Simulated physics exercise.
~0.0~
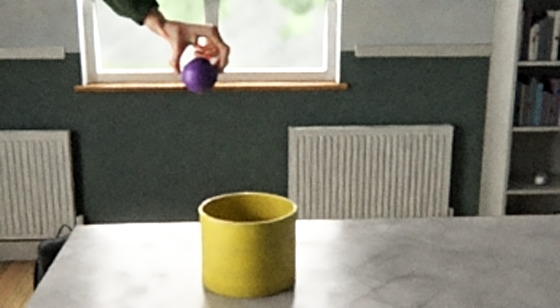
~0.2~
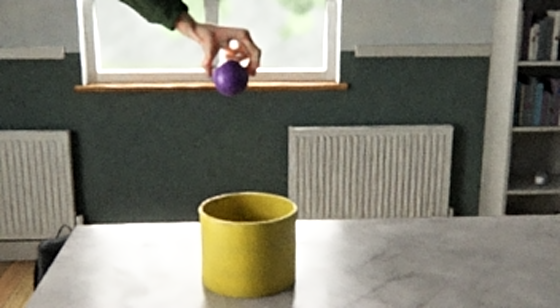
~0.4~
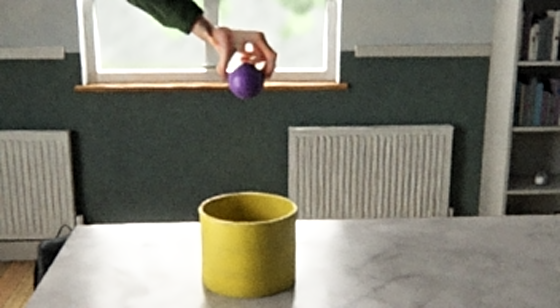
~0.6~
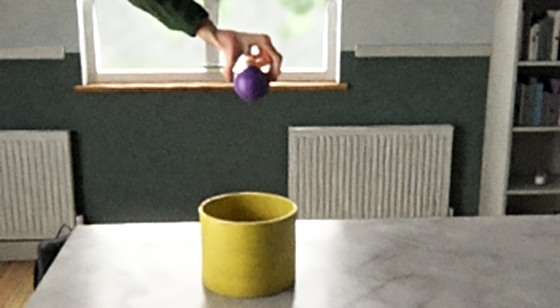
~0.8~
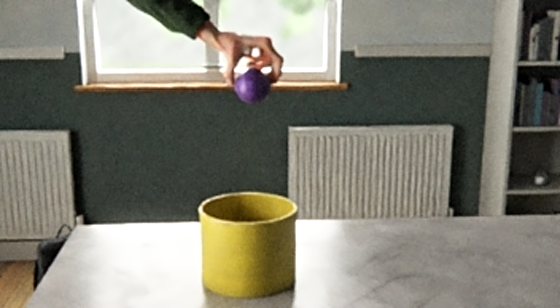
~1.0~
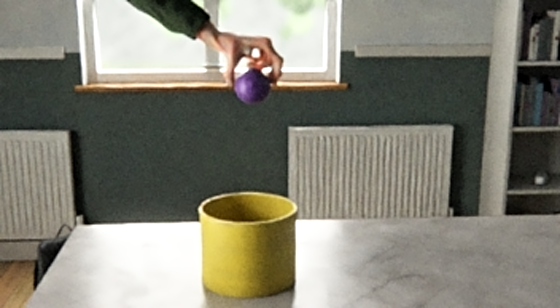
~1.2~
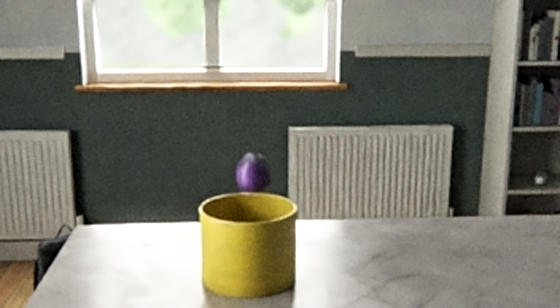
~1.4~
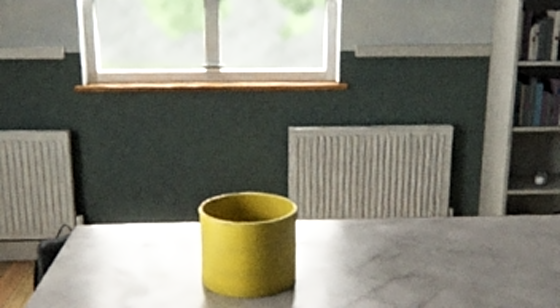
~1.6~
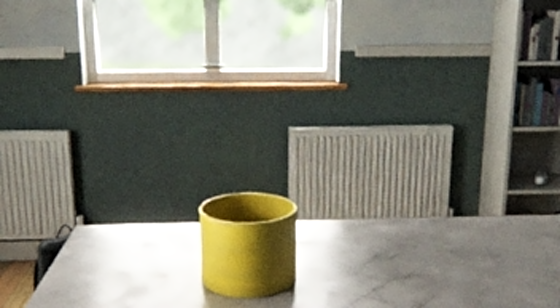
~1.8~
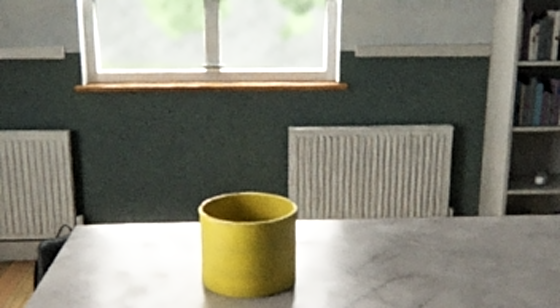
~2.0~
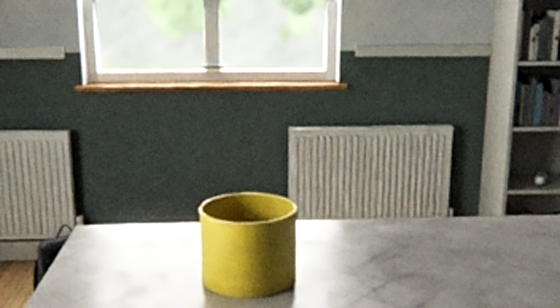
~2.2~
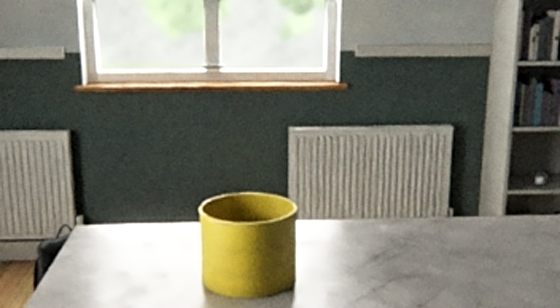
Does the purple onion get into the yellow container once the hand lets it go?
Yes, it does. The onion falls straight down through the open top and ends up inside the container, out of sight.
